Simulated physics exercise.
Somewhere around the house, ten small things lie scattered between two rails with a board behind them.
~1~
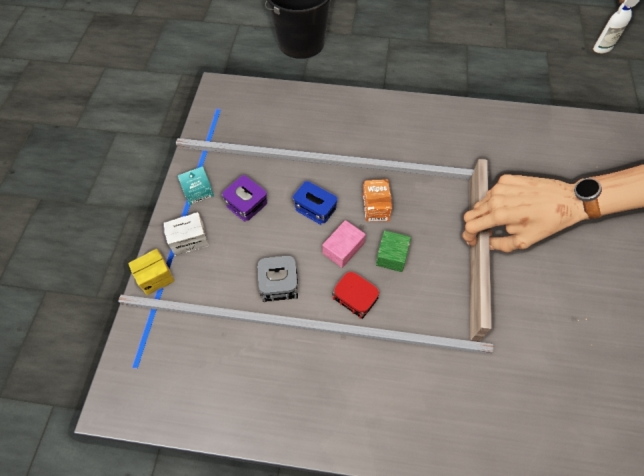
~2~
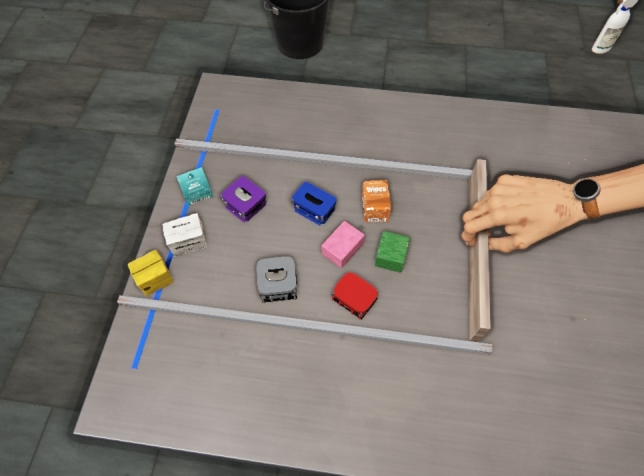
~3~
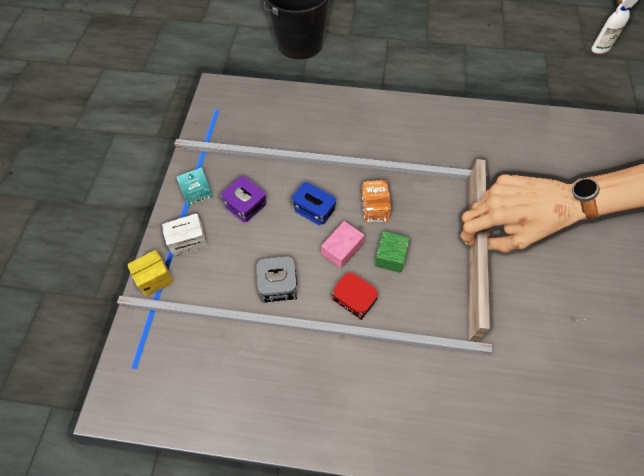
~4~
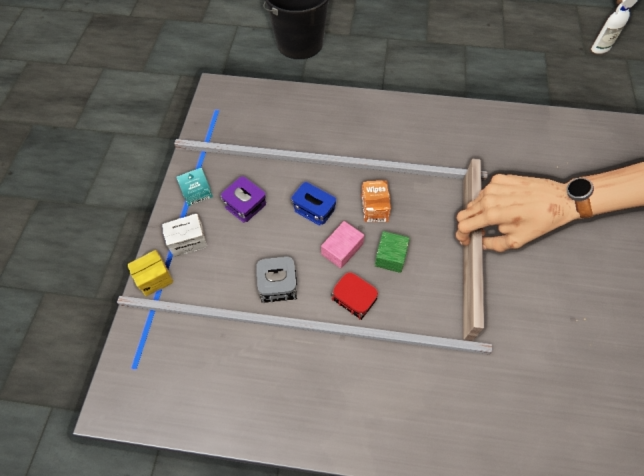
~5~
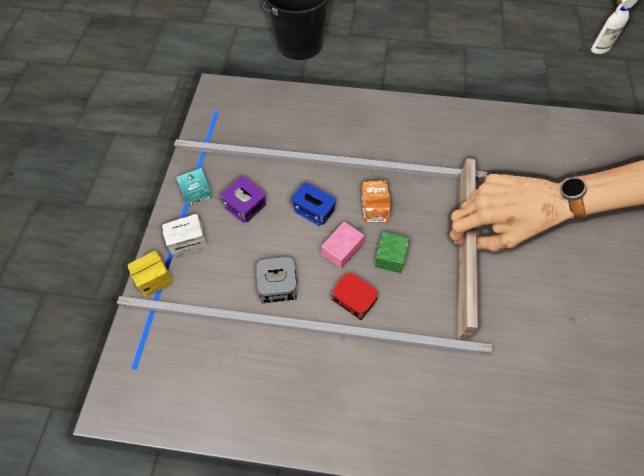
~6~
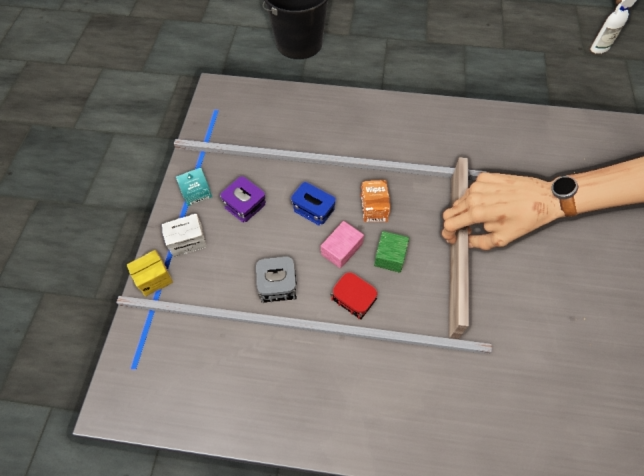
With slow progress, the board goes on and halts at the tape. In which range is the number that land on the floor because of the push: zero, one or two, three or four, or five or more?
Honestly, the push sends five or more of them over the end.
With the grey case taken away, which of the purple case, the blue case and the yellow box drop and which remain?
The purple case ends up below - the blue case ends up below - the yellow box ends up below.
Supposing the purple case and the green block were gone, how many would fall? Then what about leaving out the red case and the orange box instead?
Counts - first: 5; second: 5.
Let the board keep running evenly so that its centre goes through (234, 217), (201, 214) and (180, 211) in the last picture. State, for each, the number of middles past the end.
1, 4 and 7.
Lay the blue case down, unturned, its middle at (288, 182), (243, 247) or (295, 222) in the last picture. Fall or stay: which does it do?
Order of tries: Off, off, on.
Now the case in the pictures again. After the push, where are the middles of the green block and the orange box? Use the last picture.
The green block at (162, 226), the orange box at (178, 179).
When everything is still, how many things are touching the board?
That makes 3.
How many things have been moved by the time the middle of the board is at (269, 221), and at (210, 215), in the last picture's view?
Well, it's 8 at the first one and 10 at the second.
Soon after, none off yet; yellow box at rest near (150, 274); turquoise box at rest near (194, 187); white box at rest near (185, 236).
After that, none off yet; yellow box at rest near (150, 274); turquoise box displaced about its own width near (169, 183); white box at rest near (185, 236).
In the end, the number that fall off is five or more; gone, pink block, blue case, grey case, purple case, white box, turquoise box and yellow box.
